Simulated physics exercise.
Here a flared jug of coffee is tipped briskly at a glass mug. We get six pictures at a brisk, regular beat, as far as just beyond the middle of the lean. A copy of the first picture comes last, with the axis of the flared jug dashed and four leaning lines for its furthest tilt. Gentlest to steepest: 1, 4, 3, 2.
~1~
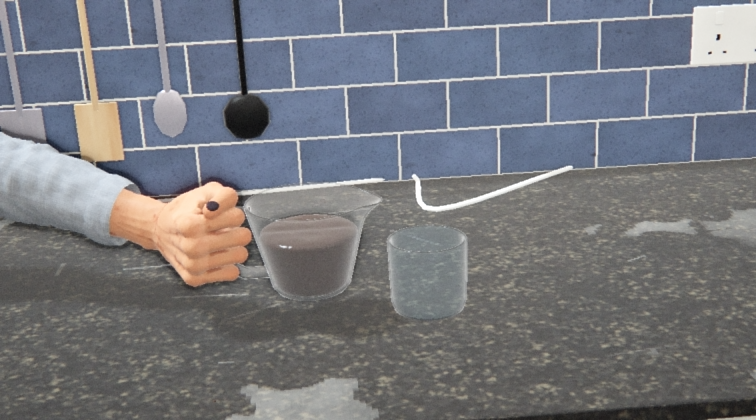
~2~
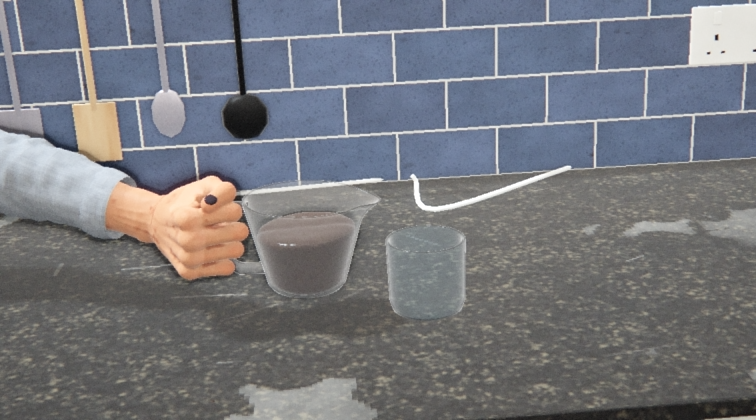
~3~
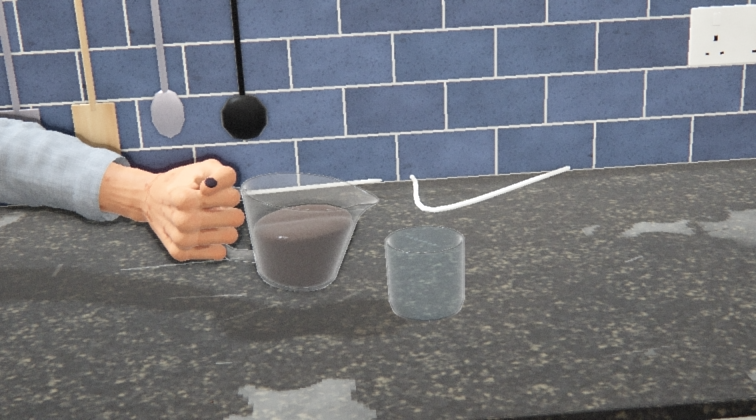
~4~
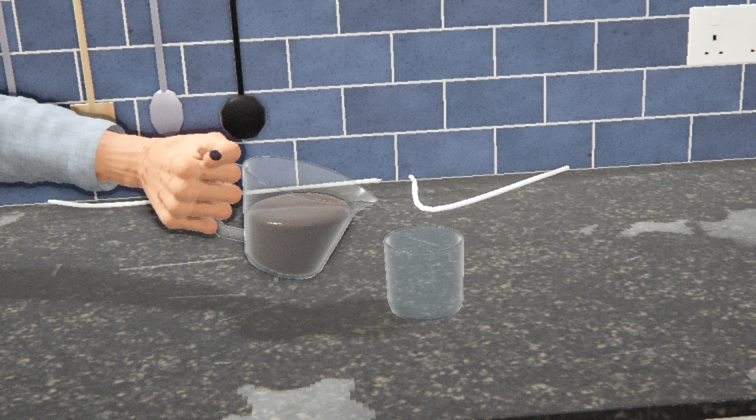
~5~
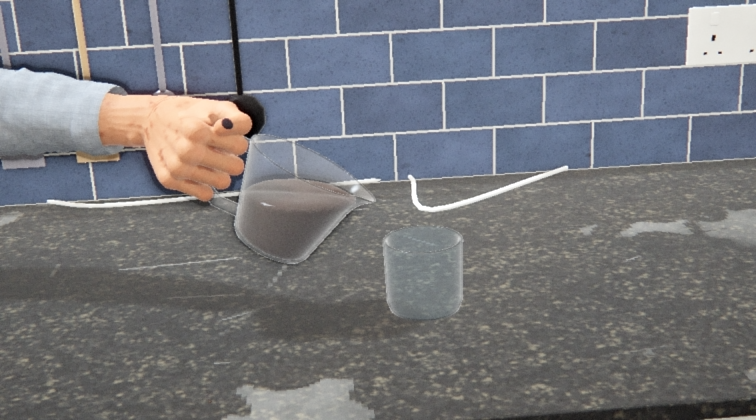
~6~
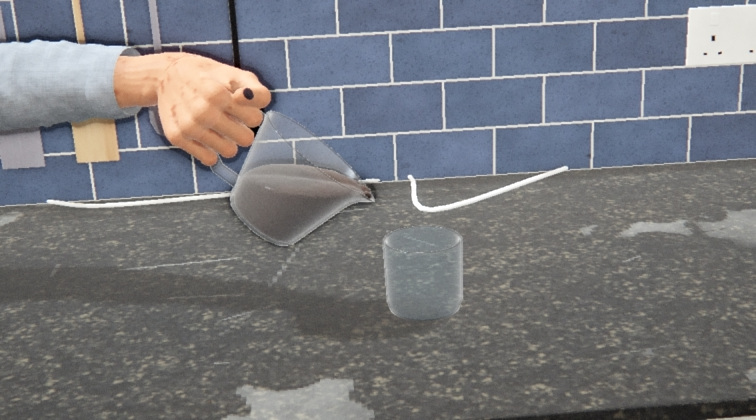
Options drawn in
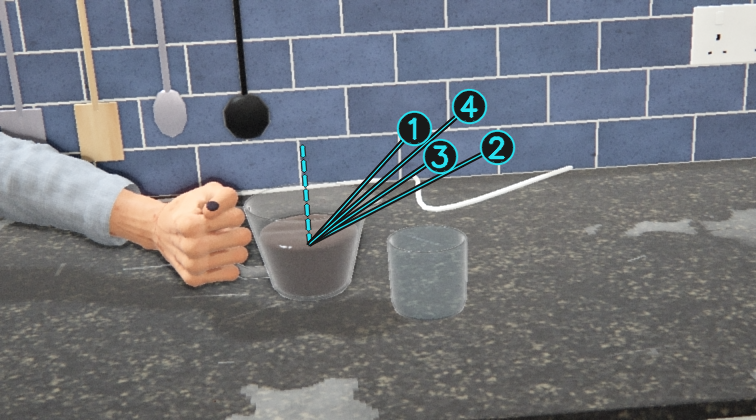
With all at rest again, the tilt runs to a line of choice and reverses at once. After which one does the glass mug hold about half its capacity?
4.
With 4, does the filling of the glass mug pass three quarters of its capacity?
No, less.
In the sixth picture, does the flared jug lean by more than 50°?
No, it does not.
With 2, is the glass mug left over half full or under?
Over.
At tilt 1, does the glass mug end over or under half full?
Under.
In cyan, 1 at (403, 140); 2 at (482, 154); 3 at (425, 165); 4 at (456, 116).
With 1, the glass mug ends with about 32 % of what it can hold.
With 2, the glass mug ends with about 83 % of what it can hold; 6 % of the coffee is spilt.
With 3, the glass mug ends with about 69 % of what it can hold; 3 % of the coffee is spilt.
With 4, the glass mug ends with about 51 % of what it can hold.
